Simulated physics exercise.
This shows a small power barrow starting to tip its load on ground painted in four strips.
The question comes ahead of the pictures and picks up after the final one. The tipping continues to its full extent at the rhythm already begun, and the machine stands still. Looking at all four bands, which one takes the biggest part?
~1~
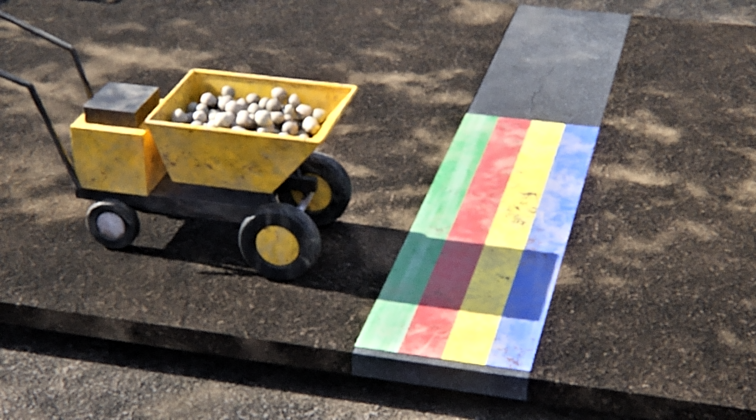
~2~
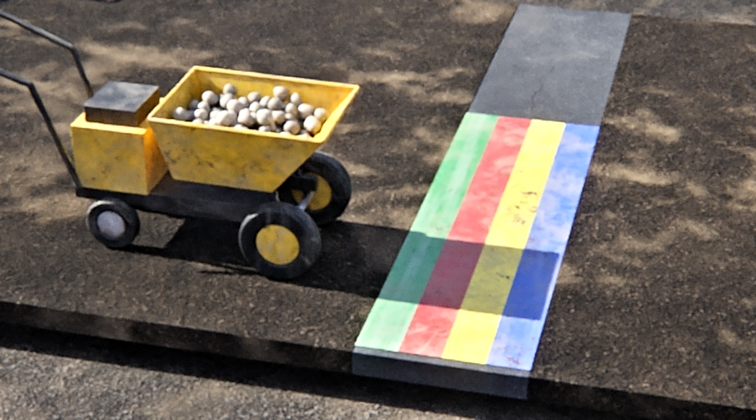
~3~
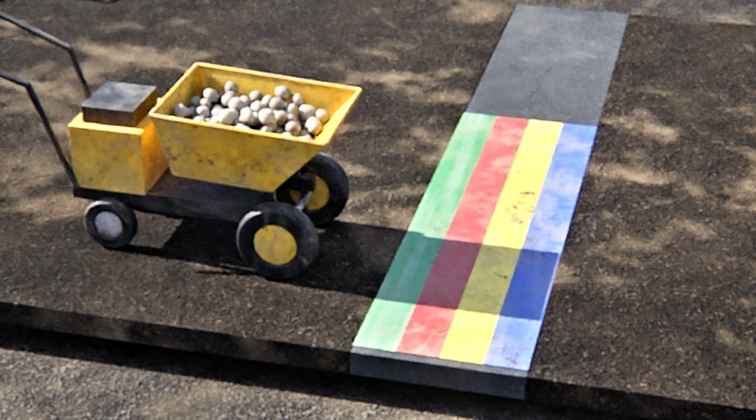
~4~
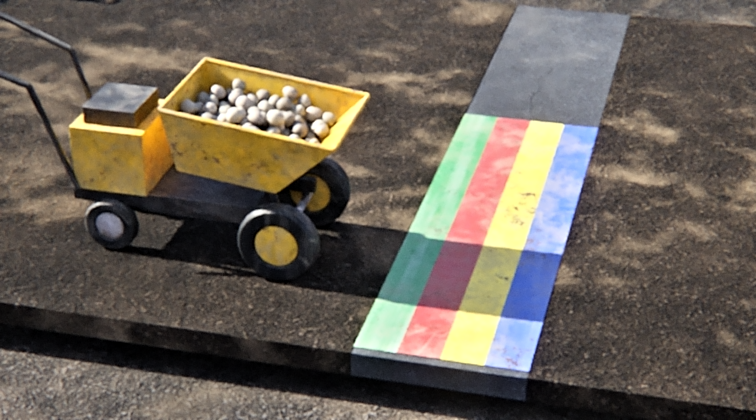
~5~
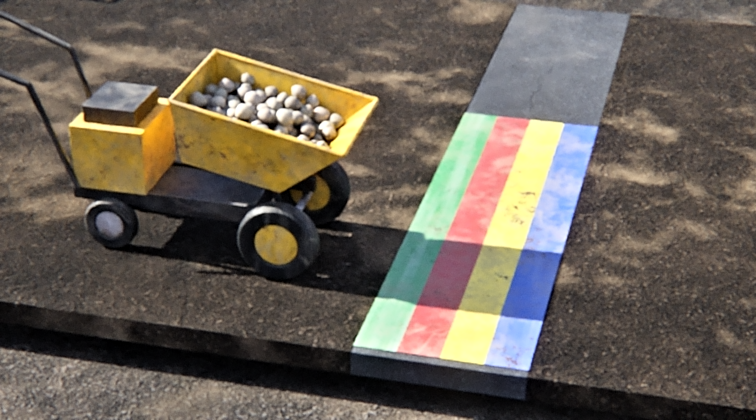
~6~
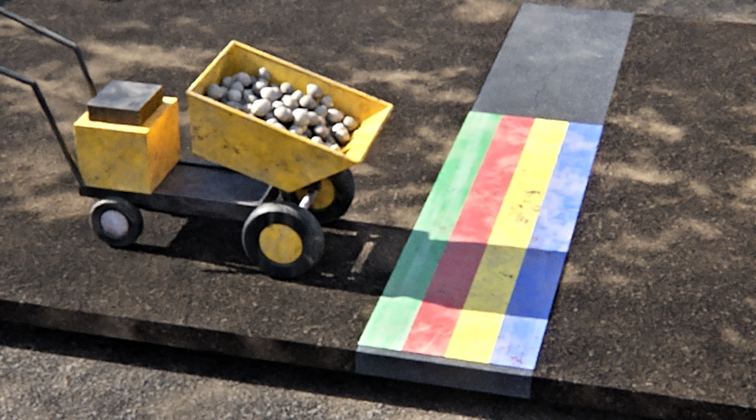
That would be the red band.
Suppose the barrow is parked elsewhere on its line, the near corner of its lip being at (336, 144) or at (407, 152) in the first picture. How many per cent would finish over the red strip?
Estimates, in order: 30 % then 0 %.
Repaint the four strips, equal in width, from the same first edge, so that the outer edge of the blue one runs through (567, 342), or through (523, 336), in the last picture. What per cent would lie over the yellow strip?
20 and 20 percent, roughly.
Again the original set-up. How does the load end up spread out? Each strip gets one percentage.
In percent: Green strip 5, red strip 30, yellow strip 20, blue strip 5.
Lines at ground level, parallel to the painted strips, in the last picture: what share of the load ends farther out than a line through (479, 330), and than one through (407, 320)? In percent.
I'd say about 20 and about 60 in a hundred.
Soon, skip tipped steeply; all in the skip.
A while on, skip tipped right over; most in the skip; a stray few over the green strip; a small part over the red strip; a stray few over the yellow strip; a stray few falling.
Towards the end, skip tipped right over; about a quarter in the skip; a small part over the green strip; about a third over the red strip; about a quarter over the yellow strip; a small part over the blue strip; a small part off the paint.
Finally, skip tipped right over; about a third in the skip; a small part over the green strip; about a third over the red strip; about a quarter over the yellow strip; a small part over the blue strip; a small part off the paint.
